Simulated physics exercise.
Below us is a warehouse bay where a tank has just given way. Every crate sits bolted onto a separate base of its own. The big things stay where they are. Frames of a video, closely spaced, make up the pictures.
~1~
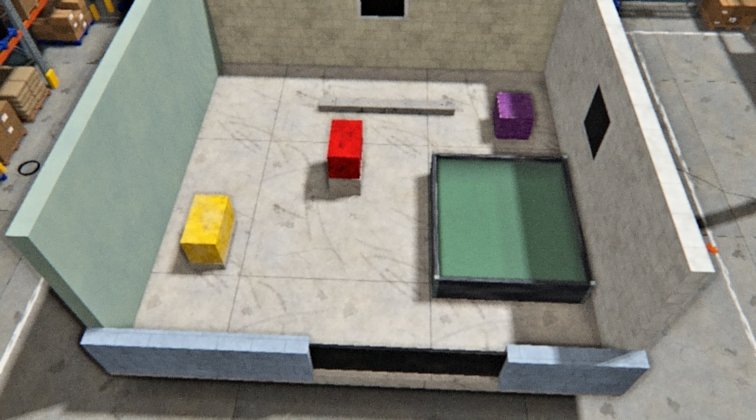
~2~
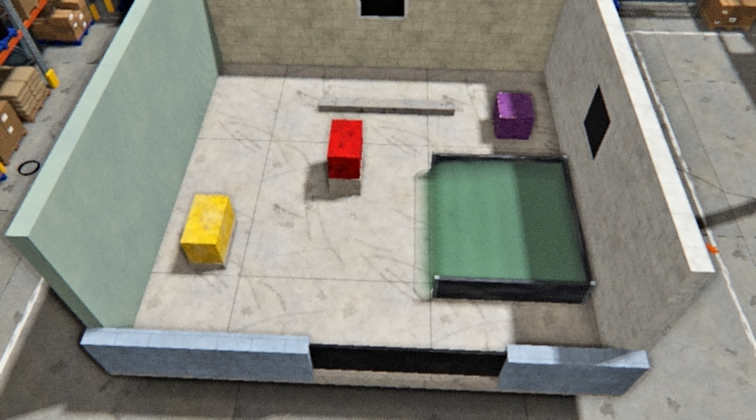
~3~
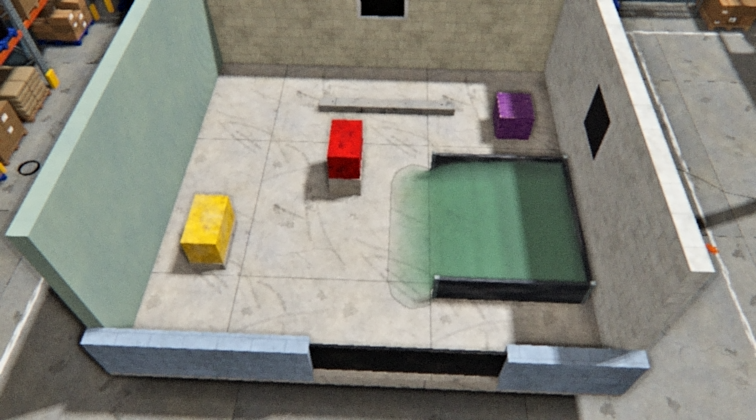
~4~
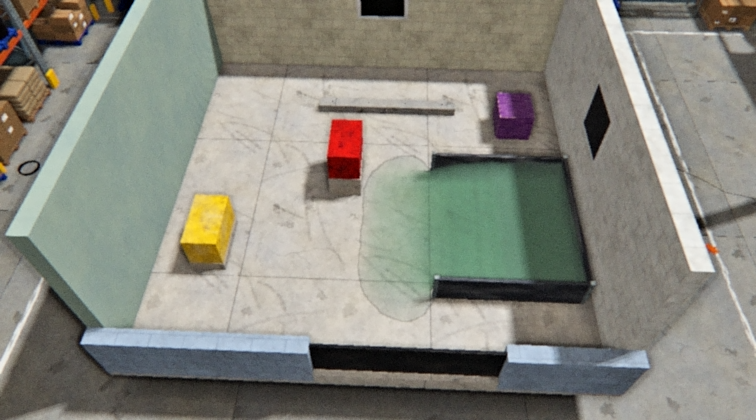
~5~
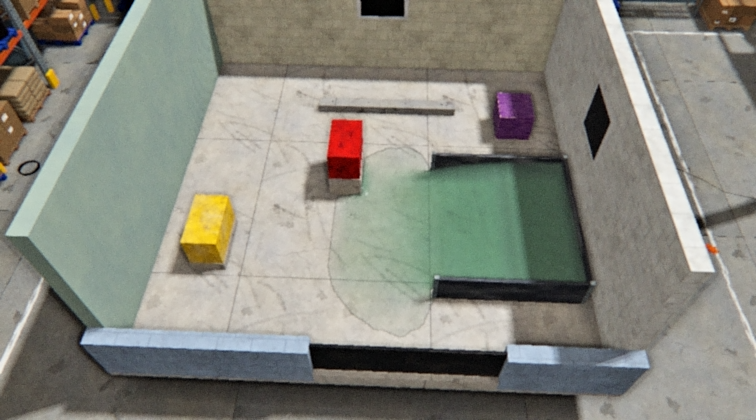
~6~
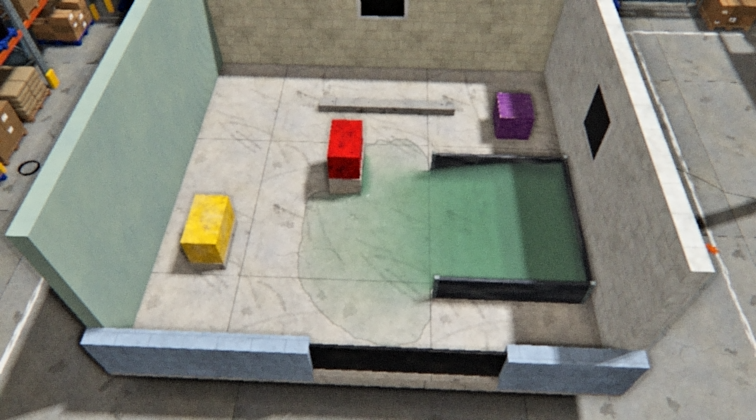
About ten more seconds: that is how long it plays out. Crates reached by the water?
The purple crate gets dampened by the water, the red crate avoids any dampness from the water, the yellow crate gets dampened by the water.
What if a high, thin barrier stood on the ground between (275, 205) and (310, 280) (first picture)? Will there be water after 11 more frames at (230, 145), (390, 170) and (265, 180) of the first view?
The first point comes out inundated, the next inundated, the last inundated.
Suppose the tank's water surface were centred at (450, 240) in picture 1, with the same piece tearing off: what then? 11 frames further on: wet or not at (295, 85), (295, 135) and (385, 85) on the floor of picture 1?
As listed: No water, no water, no water.
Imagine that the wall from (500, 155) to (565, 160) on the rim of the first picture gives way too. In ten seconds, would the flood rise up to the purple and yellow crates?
In that case the purple one is flooded and the yellow one is never flooded.
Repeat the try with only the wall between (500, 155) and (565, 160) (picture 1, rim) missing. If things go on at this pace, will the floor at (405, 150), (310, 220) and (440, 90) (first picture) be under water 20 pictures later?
In the order given, the spots are swamped, not soaked and swamped.
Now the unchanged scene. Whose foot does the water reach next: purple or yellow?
That's the one in yellow.
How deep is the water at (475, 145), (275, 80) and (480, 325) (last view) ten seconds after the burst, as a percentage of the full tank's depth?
In the order asked, some 12, 20 and 8 in a hundred.
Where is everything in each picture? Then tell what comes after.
The water tank at (505, 216) is whole and still, in the first frame.
Water pours out at (435, 224) and has run to (424, 174), in the second frame.
The front is at (411, 169), out from the gap at (435, 226), in the third frame.
The front is at (388, 165), out from the gap at (435, 226), in the fourth frame.
The front is at (366, 162), out from the gap at (435, 227), in the fifth frame.
The front is at (310, 285), out from the gap at (435, 227), in the sixth frame.
A moment on, water covers 30 % of the floor; the purple crate not reached, the red crate water round its plinth, the yellow crate water round its plinth.
Next, water covers 45 % of the floor; the purple crate not reached, the red crate water round its plinth, the yellow crate water round its plinth.
Then, water covers 60 % of the floor; the purple crate water round its plinth, the red crate water round its plinth, the yellow crate water round its plinth.
Later, water covers 80 % of the floor; the purple crate water round its plinth, the red crate water round its plinth, the yellow crate water round its plinth.
In the end, water covers 95 % of the floor; the purple crate was topped, the red crate stayed above the water, the yellow crate was topped.
